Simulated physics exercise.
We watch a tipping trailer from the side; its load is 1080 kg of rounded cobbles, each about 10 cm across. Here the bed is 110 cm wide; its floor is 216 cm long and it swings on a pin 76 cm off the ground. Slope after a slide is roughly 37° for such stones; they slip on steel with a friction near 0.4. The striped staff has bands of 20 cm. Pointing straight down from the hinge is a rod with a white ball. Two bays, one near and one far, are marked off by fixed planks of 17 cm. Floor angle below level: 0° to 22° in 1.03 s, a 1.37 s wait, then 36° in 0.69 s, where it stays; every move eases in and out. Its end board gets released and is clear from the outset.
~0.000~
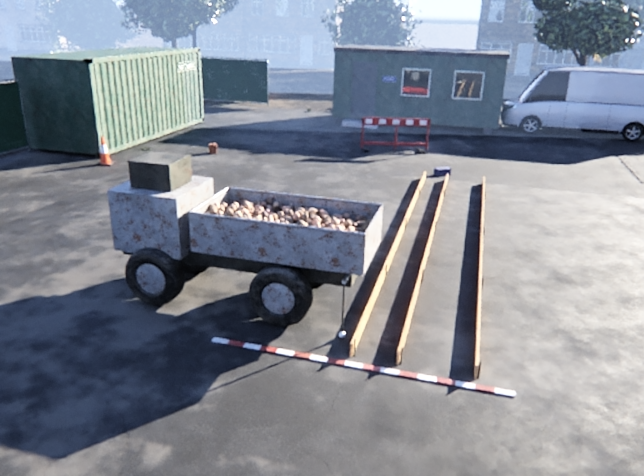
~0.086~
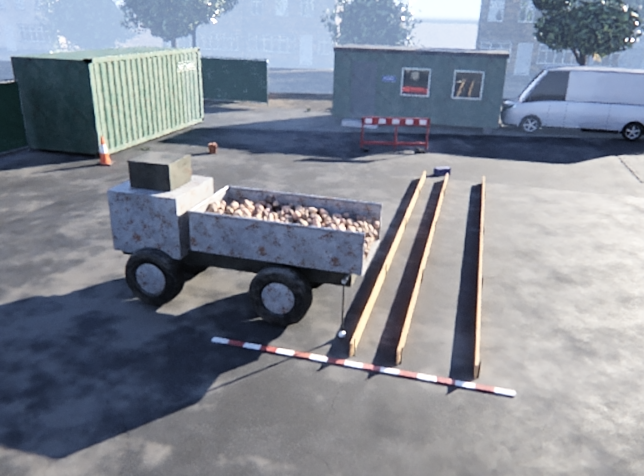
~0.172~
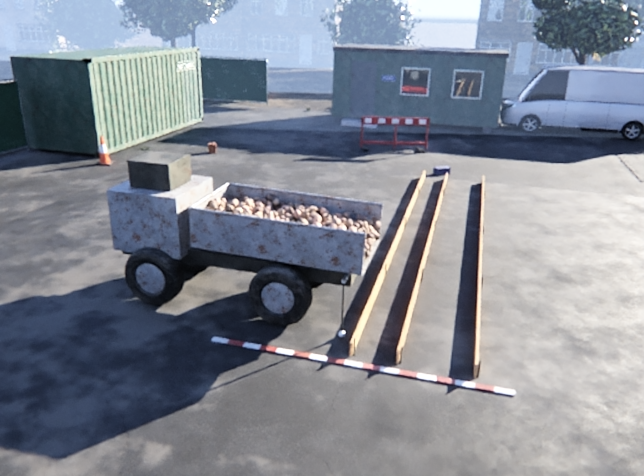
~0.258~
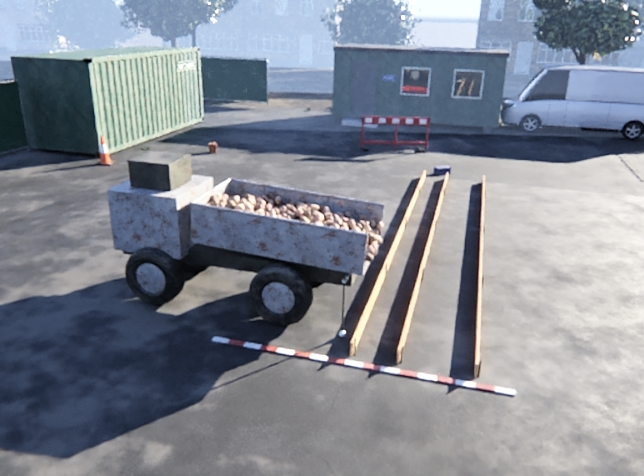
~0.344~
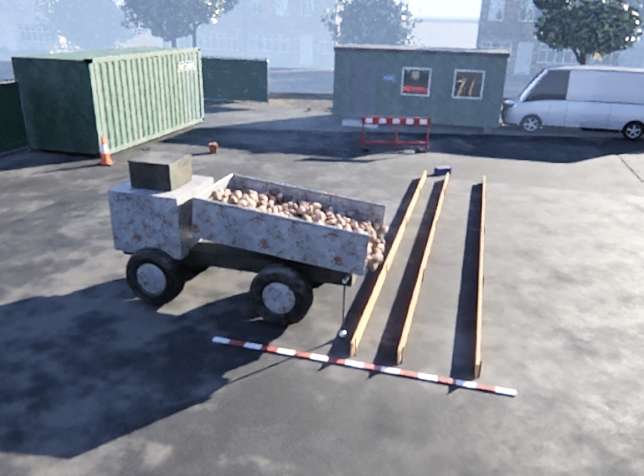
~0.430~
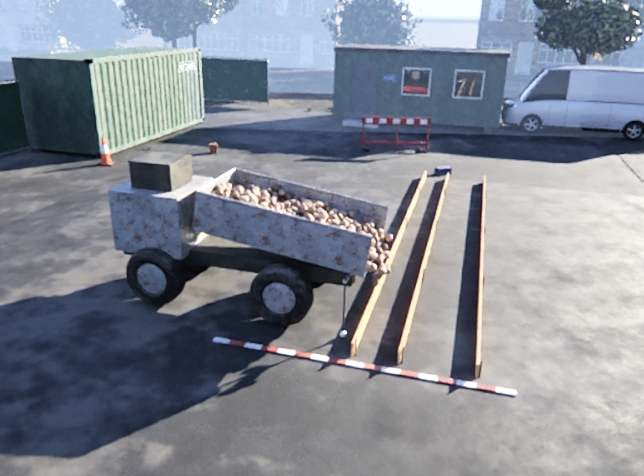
In a paved yard, a trailer bed loaded with rounded stones tilting slightly down to the right, stones bunching at its open end.
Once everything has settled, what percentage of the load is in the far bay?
55 %.
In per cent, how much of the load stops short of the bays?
Some 5 per cent of the load.
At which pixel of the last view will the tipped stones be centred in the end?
At about pixel (415, 314) in the last view.
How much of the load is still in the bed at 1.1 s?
Held: Approx. 85 %.
After 0.8 s the floor is at 19°; 94 % in the bed, 6 % in the near bay; the foremost stones are at (400, 314).
After 1.1 s the floor is at 22°; 86 % in the bed, 13 % in the near bay; the foremost stones are at (409, 310).
After 3.5 s the floor is at 36°; 1 % in the bed, 1 % short of the bays, 49 % in the near bay, 49 % in the far bay; the foremost stones are at (476, 324).
After 6.4 s the floor is at 36°; 0 % in the bed, 3 % short of the bays, 45 % in the near bay, 53 % in the far bay; the foremost stones are at (476, 328).
